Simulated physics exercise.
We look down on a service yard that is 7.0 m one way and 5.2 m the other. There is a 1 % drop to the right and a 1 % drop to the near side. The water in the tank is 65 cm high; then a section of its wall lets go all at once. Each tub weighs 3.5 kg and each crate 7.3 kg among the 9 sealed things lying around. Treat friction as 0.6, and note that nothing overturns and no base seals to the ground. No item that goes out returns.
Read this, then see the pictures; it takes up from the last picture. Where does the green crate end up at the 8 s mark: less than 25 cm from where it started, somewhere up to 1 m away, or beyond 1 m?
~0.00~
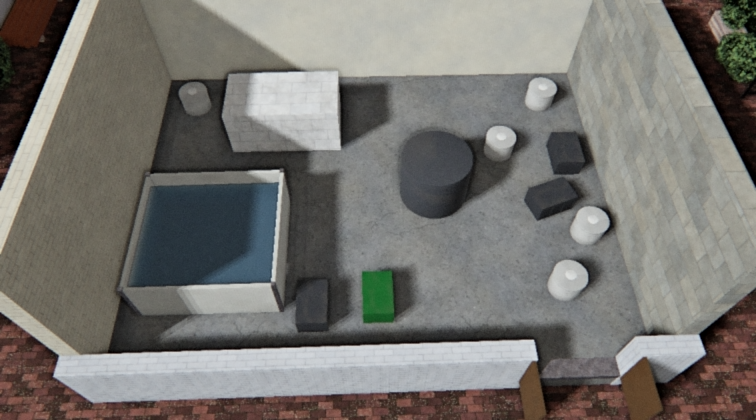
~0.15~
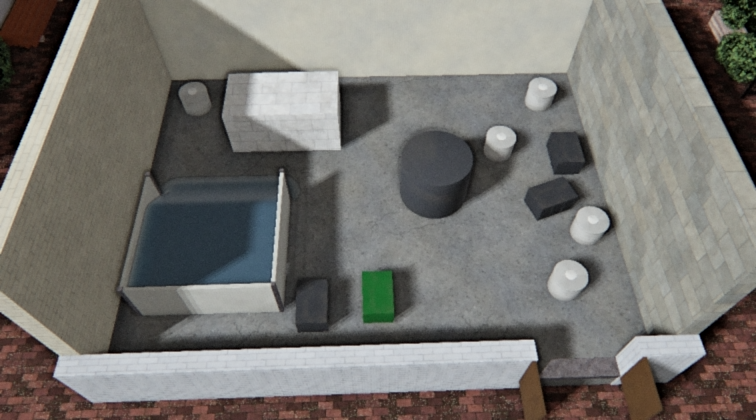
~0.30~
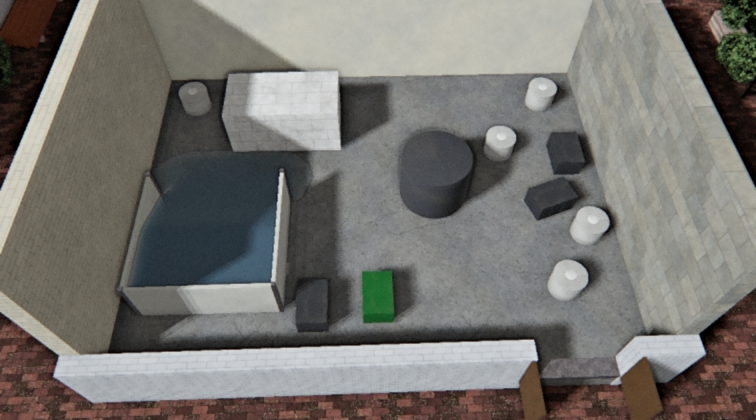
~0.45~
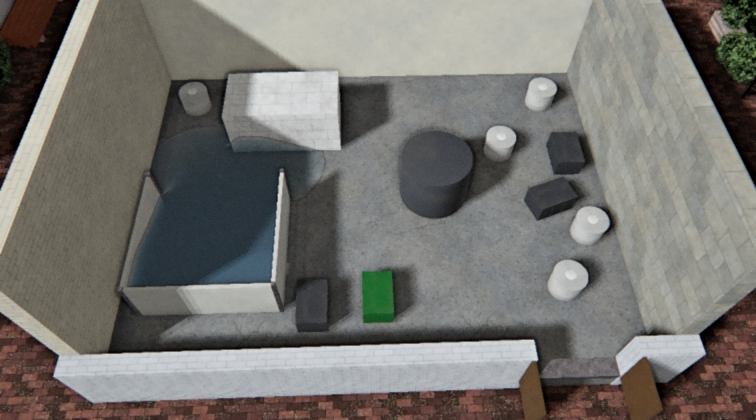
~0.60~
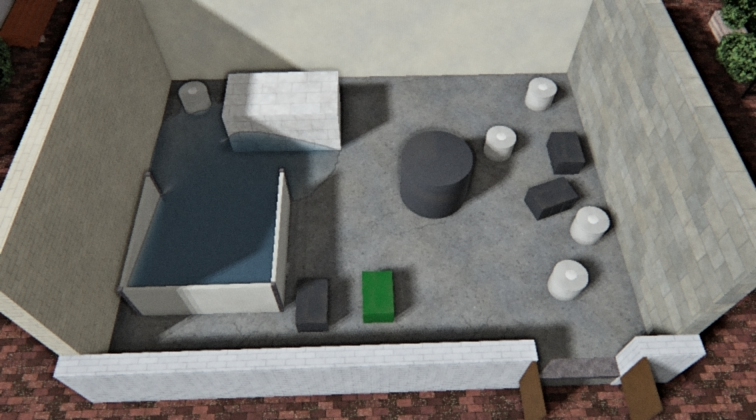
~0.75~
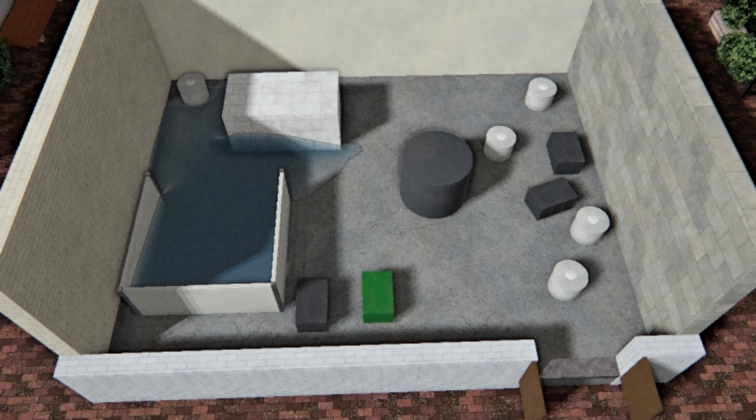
Somewhere up to 1 m away.
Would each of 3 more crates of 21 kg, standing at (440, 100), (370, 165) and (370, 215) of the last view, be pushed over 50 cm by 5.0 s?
Beyond it, beyond it, beyond it.
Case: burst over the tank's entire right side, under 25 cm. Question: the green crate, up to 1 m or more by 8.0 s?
Note: Green crate swept well away.
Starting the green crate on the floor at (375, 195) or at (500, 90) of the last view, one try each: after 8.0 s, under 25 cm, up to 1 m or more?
Order of tries: It is flushed away; it is flushed away.
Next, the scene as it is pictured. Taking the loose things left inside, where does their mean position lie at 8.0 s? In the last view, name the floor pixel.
I'd say about (465, 234) in the last view.
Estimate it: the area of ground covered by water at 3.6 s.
Flooded: Near 26 m2.
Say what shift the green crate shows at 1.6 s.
About 0 cm out of place.
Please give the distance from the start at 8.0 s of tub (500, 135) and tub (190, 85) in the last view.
Respectively: 200 cm / 650 cm.
After 1.6 s the green crate is near (377, 292), 0.0 m from its start, aground; 0 of 9 are out; 1 afloat.
After 3.6 s the green crate is near (375, 309), 0.2 m from its start, aground; 0 of 9 are out; 3 afloat.
After 5.6 s the green crate is near (360, 330), 0.6 m from its start, afloat; 0 of 9 are out; 8 afloat.
After 8.0 s the green crate is near (365, 321), 0.4 m from its start, afloat; 3 of 9 are out; 6 afloat.
